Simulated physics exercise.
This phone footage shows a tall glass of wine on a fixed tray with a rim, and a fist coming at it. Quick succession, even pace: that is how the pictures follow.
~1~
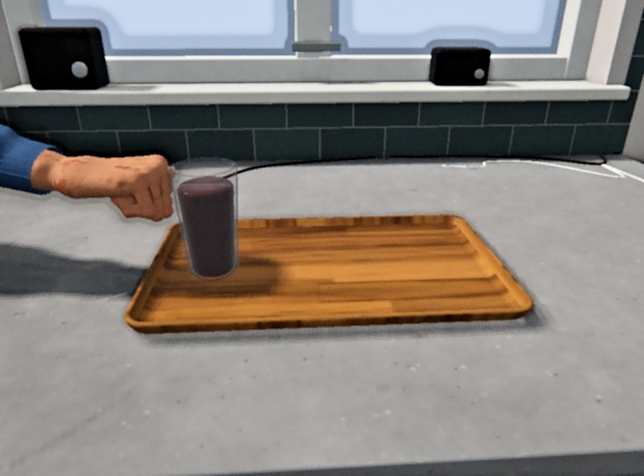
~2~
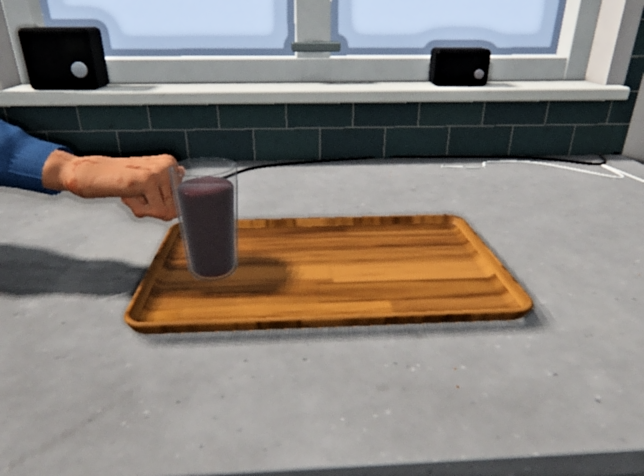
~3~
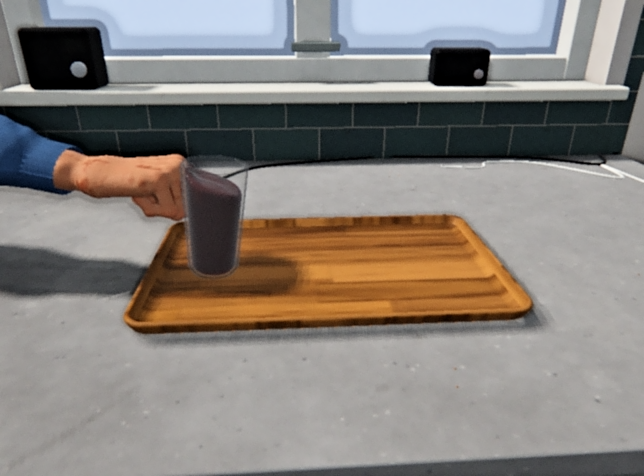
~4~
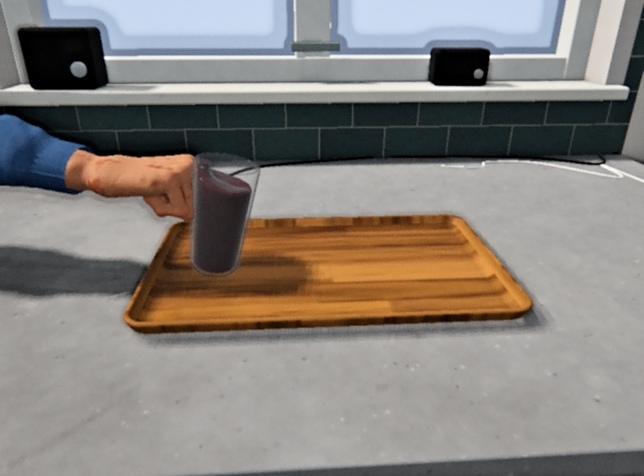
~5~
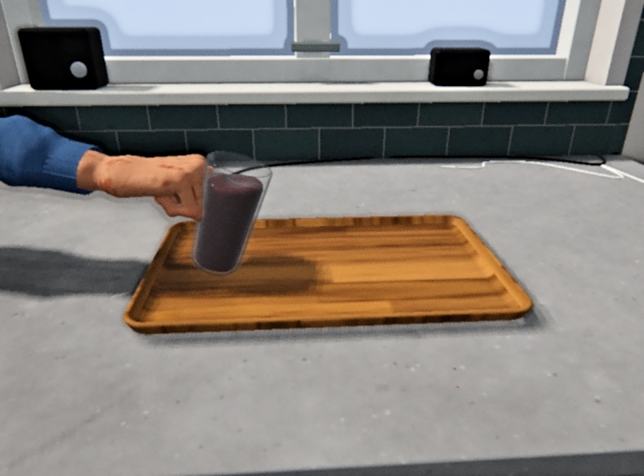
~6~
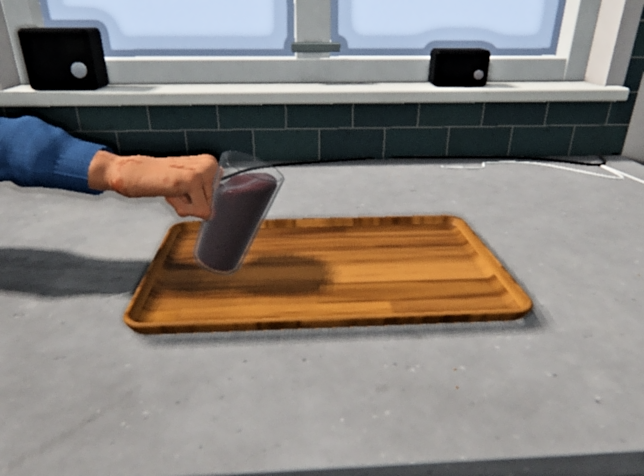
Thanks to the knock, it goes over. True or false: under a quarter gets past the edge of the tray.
False.
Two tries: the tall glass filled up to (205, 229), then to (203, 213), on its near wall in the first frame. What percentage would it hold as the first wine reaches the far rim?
60 % and 65 %.
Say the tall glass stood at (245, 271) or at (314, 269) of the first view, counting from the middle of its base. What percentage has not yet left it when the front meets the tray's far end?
Spot one gives 65 percent, spot two gives 85 percent.
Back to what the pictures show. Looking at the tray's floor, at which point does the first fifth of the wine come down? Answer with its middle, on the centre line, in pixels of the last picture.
Landing point: About (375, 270).
A moment on, the tall glass is falling and 99 per cent is in the glass, 0 on the tray and 1 above or beyond its rim.
Next, the tall glass lies on its side and 67 per cent is in the glass, 29 on the tray and 4 above or beyond its rim.
Then the tall glass lies on its side and 41 per cent is in the glass, 41 on the tray and 18 above or beyond its rim.
Later the tall glass lies on its side and 22 per cent is in the glass, 39 on the tray and 38 above or beyond its rim.
Finally, 62 per cent is held by tray and glass, 38 is off the tray.
